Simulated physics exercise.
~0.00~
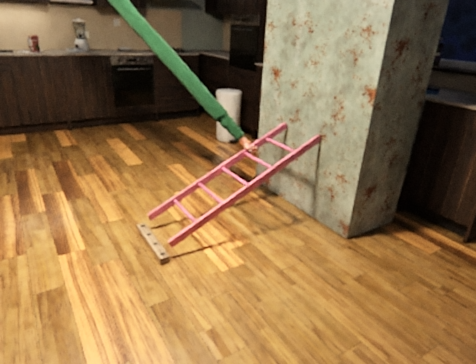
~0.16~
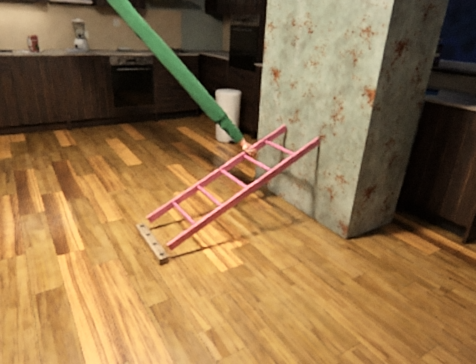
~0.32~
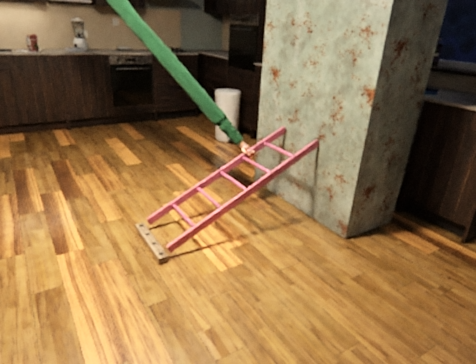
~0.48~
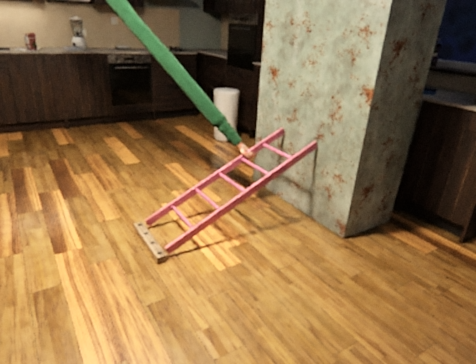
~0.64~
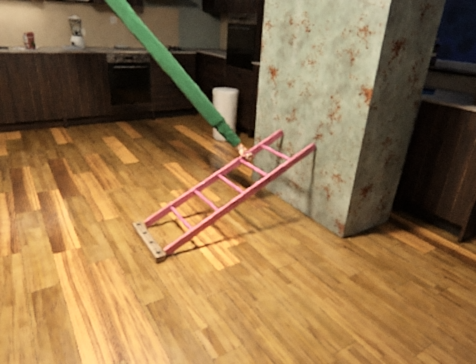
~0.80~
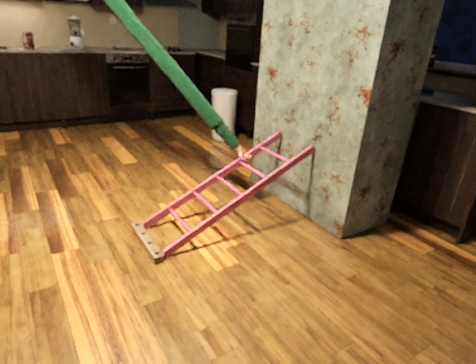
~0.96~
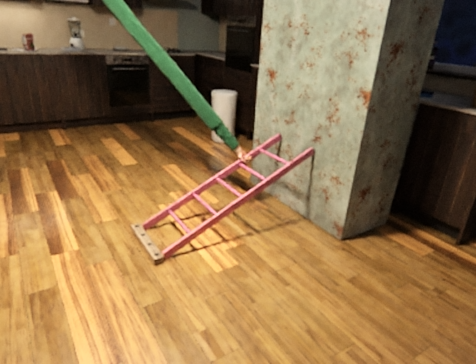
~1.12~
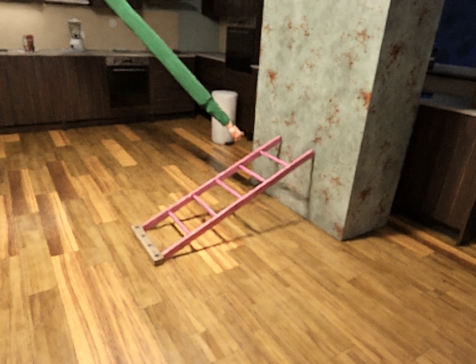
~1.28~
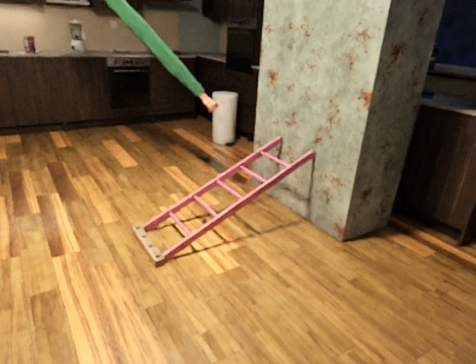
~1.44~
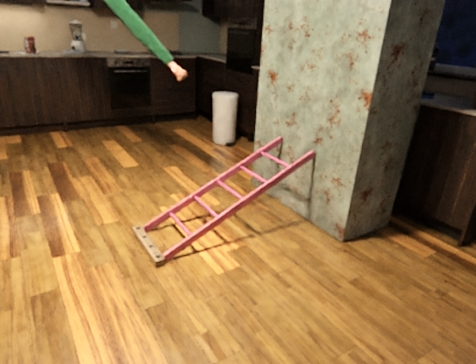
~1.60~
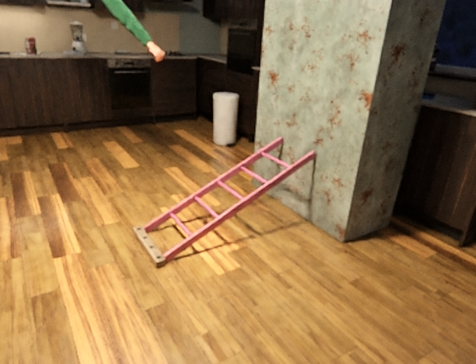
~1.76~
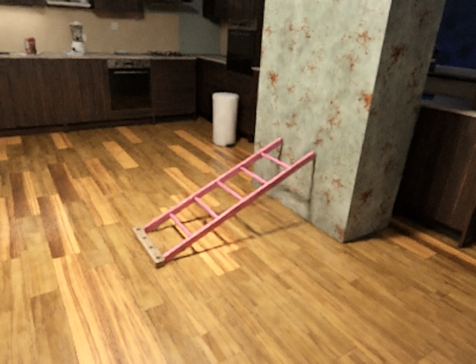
Hand in a green sleeve letting go of a slanted pink ladder and withdrawing, the ladder staying propped against a wooden floor strip.
